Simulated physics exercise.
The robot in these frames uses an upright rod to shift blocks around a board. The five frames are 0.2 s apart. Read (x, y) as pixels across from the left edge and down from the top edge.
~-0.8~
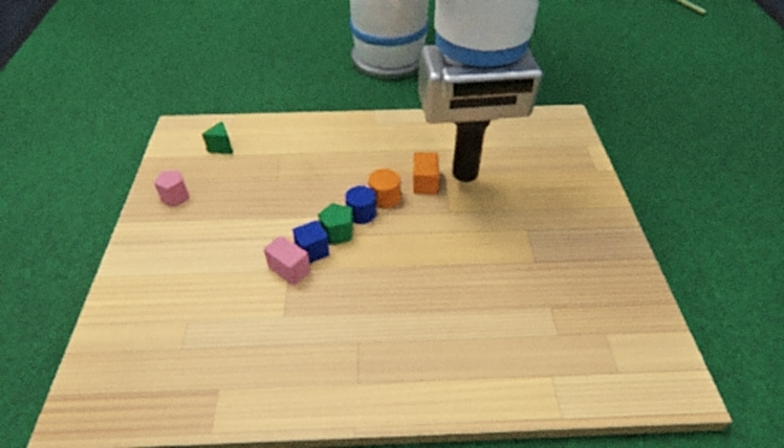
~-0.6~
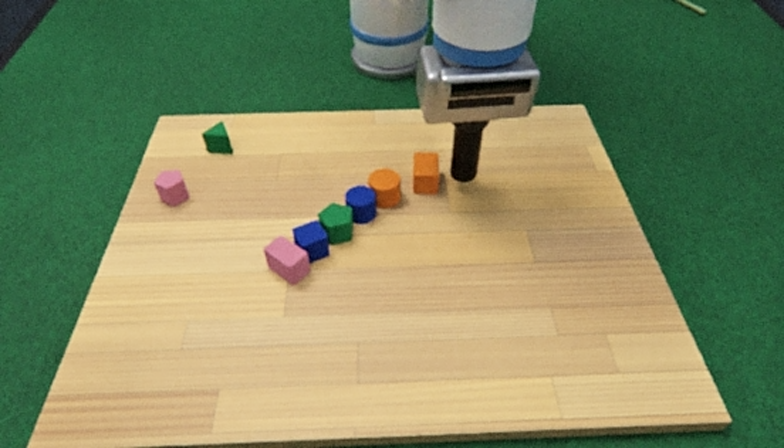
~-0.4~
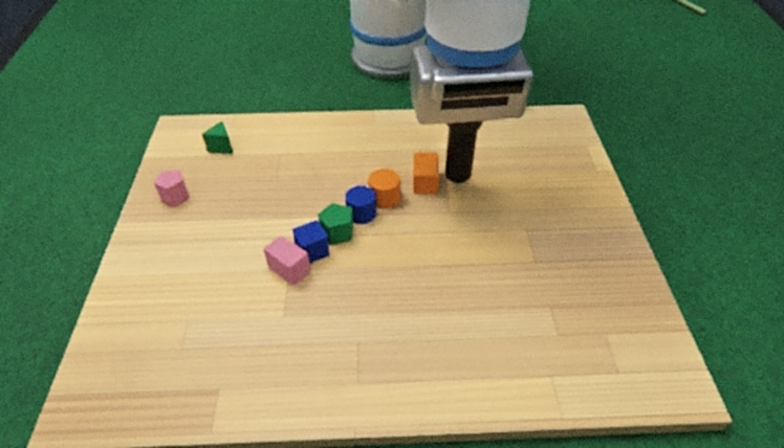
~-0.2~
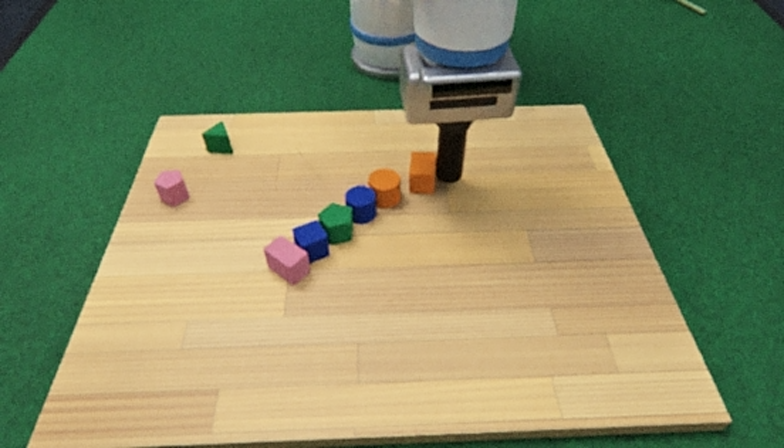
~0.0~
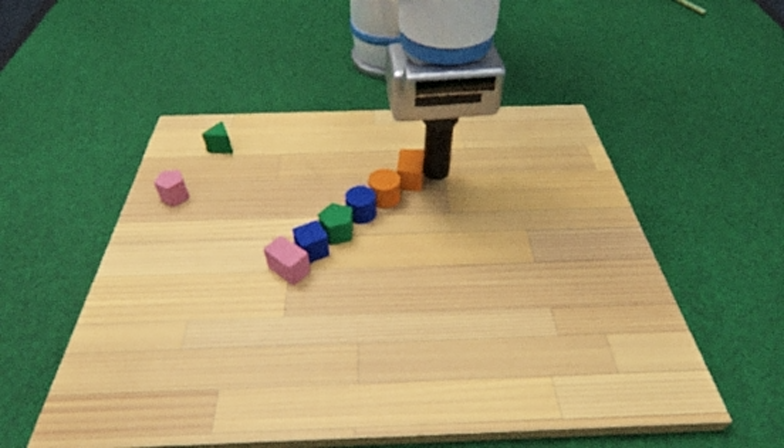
At first, the robot's dark rod stands just right of an orange rectangular block, near a diagonal line of pink, blue, green and orange blocks on a wooden board. The rod shifts slightly left, then pushes the orange block a short way left, up against the orange disc.
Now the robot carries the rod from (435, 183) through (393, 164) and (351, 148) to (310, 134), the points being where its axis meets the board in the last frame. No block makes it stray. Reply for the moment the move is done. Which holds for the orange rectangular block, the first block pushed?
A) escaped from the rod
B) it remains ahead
Letter A.
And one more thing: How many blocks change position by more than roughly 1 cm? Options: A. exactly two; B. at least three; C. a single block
C: A single block.
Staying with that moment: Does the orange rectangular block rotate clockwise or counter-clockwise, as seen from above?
From above, the turn goes anticlockwise.
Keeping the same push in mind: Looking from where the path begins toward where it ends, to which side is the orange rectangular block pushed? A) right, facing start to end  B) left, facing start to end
B - left, facing start to end.
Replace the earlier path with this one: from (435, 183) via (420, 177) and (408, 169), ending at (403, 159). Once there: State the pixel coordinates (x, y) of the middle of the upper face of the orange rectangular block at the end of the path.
It should be at (381, 151) by then.
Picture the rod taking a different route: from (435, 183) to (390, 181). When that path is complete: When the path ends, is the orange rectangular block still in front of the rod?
Yes
On the path given first. One third of the way, rod (392, 154); orange rectangular block (367, 150), turned 30° anticlockwise.
Two thirds of the way, rod (350, 138); orange rectangular block (354, 150), turned 65° anticlockwise.
At the end, rod (309, 125); orange disc not moved; orange rectangular block (354, 150), turned 65° anticlockwise.
